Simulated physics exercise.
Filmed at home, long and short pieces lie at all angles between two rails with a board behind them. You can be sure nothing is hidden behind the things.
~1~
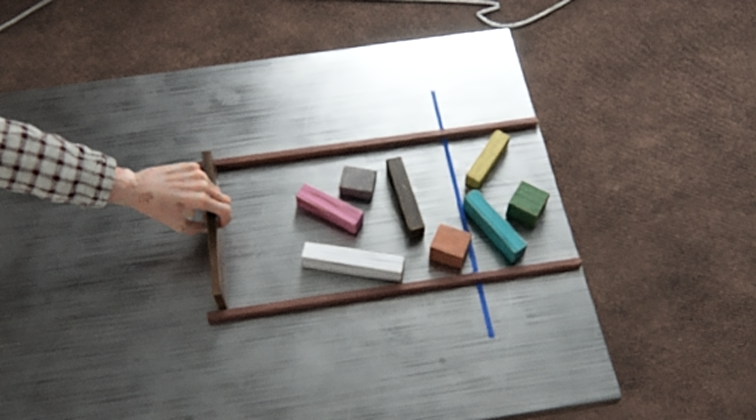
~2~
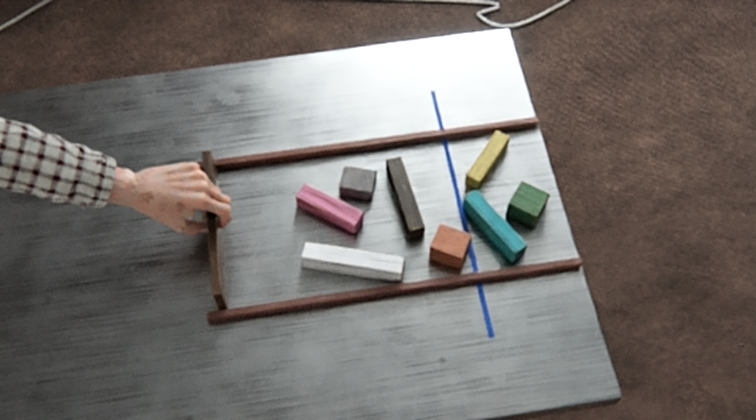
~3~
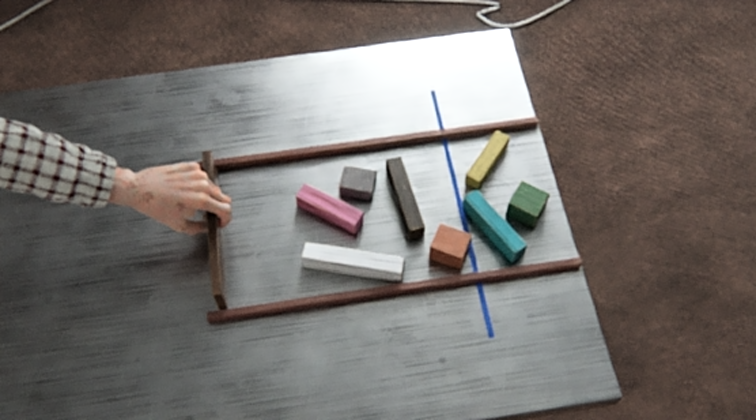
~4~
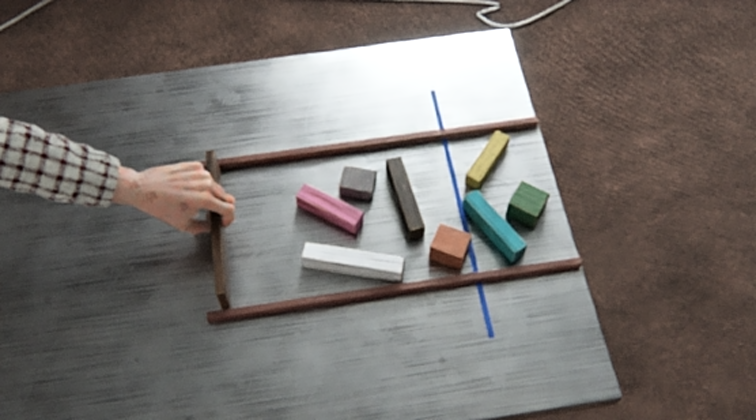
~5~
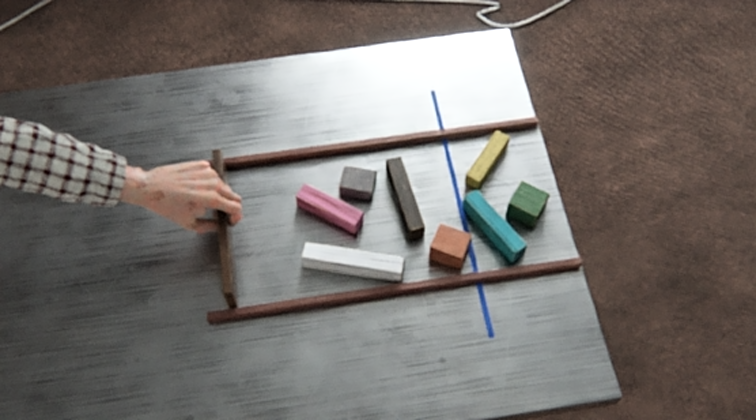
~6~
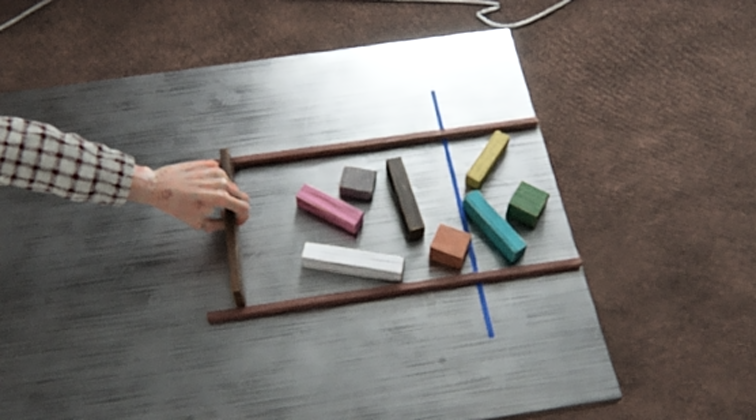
On a grey board lying on brown carpet, seen from above at an angle, two dark reddish rails run left to right, crossed by a blue line. Between them lie pink, white, grey, dark brown and orange pieces, with yellow, turquoise and green ones at right. A hand in a checked sleeve slides the upright wooden bar slightly rightward, touching no pieces, while the camera stays still.
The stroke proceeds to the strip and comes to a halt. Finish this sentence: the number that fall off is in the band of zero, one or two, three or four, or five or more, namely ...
Namely zero.
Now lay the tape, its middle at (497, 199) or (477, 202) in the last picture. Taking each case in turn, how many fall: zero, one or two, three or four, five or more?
The counts, in order, are one to two and one or two.
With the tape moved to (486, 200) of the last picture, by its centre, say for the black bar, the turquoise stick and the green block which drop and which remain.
The outcome is that the black bar does not come off, the turquoise stick goes down and the green block goes down.
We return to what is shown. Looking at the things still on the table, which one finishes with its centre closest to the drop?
The green block is the one.
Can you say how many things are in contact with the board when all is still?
It touches 3.
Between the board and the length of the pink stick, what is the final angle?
Roughly 0 degrees.
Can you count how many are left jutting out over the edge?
The total comes out at 2.
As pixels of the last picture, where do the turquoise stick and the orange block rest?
One ends up near (544, 207) and the other near (518, 218).
Soon after, none off yet; green block at rest near (528, 204); yellow bar at rest near (487, 160); turquoise stick at rest near (494, 226).
At rest, the number that fall off is zero.
